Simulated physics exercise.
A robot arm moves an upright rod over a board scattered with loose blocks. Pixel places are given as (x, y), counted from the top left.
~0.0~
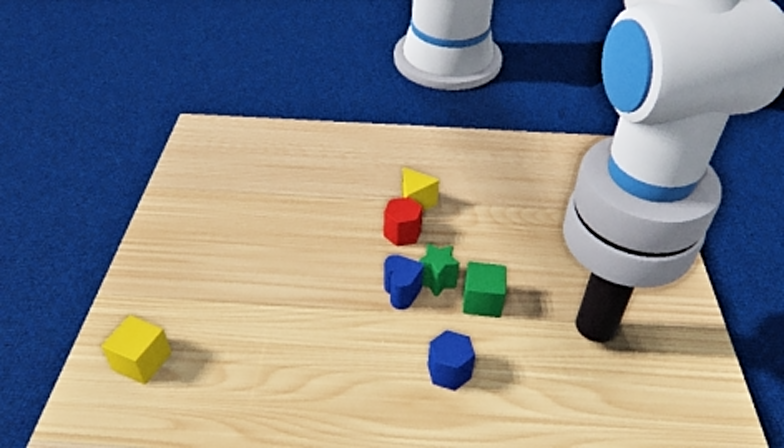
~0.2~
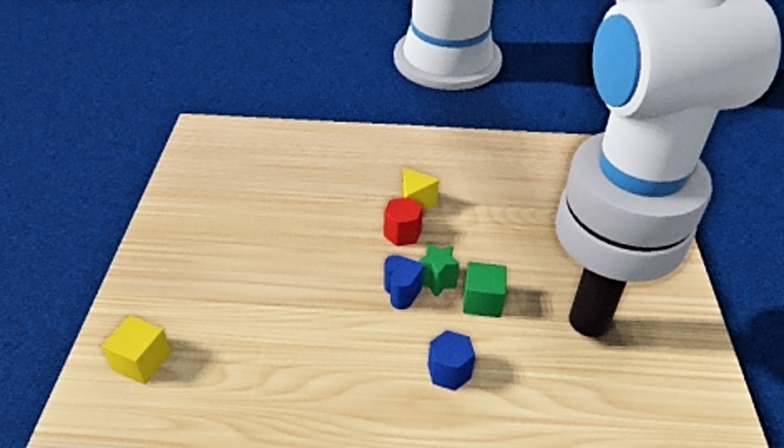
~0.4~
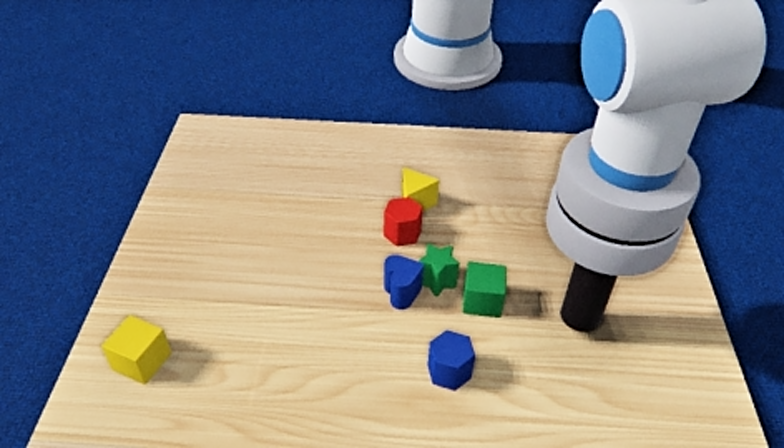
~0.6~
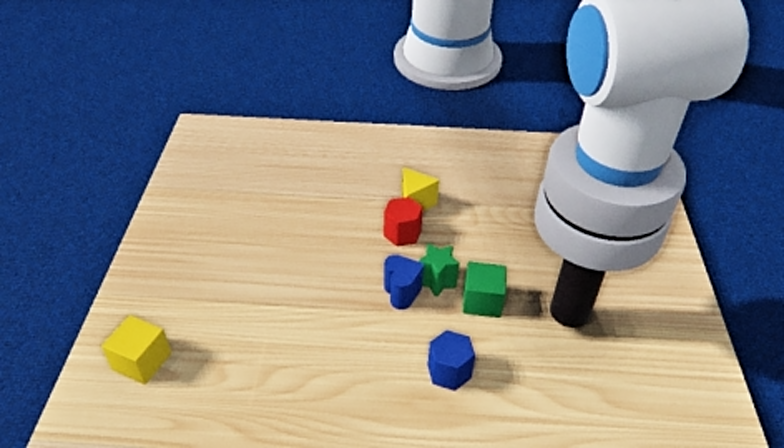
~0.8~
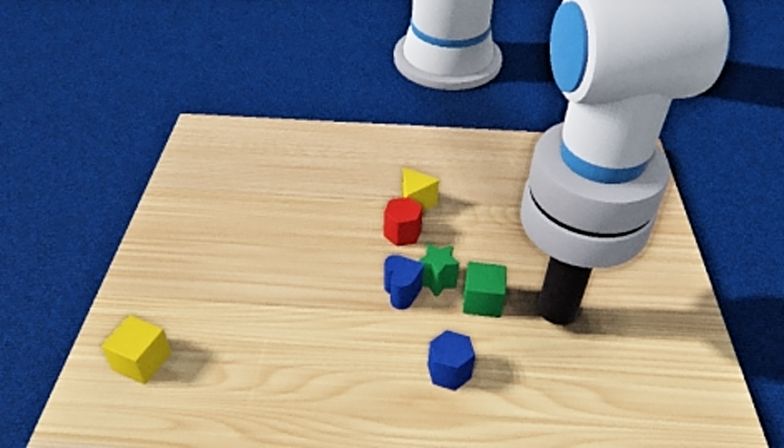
A robot arm slides its upright black rod left across the board, touching none of the blocks.
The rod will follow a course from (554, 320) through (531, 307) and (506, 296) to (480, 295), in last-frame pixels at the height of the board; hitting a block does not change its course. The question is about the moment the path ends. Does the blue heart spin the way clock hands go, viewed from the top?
I expect not.
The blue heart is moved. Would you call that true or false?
My answer: True.
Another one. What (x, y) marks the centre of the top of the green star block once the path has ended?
The centre of its top will be at (417, 251).
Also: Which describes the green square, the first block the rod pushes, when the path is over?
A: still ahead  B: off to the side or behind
It's A.
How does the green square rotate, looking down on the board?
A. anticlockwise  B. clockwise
My pick is A.
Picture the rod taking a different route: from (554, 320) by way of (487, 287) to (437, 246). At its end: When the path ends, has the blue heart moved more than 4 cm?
No, that is not how it ends up.
The first path, step by step. Halfway along, rod (521, 289); nothing pushed yet.
At the end, rod (482, 284); blue heart (387, 268), turned 50° anticlockwise; green star block (417, 251), turned 55° clockwise; green square (446, 277), turned 20° anticlockwise.
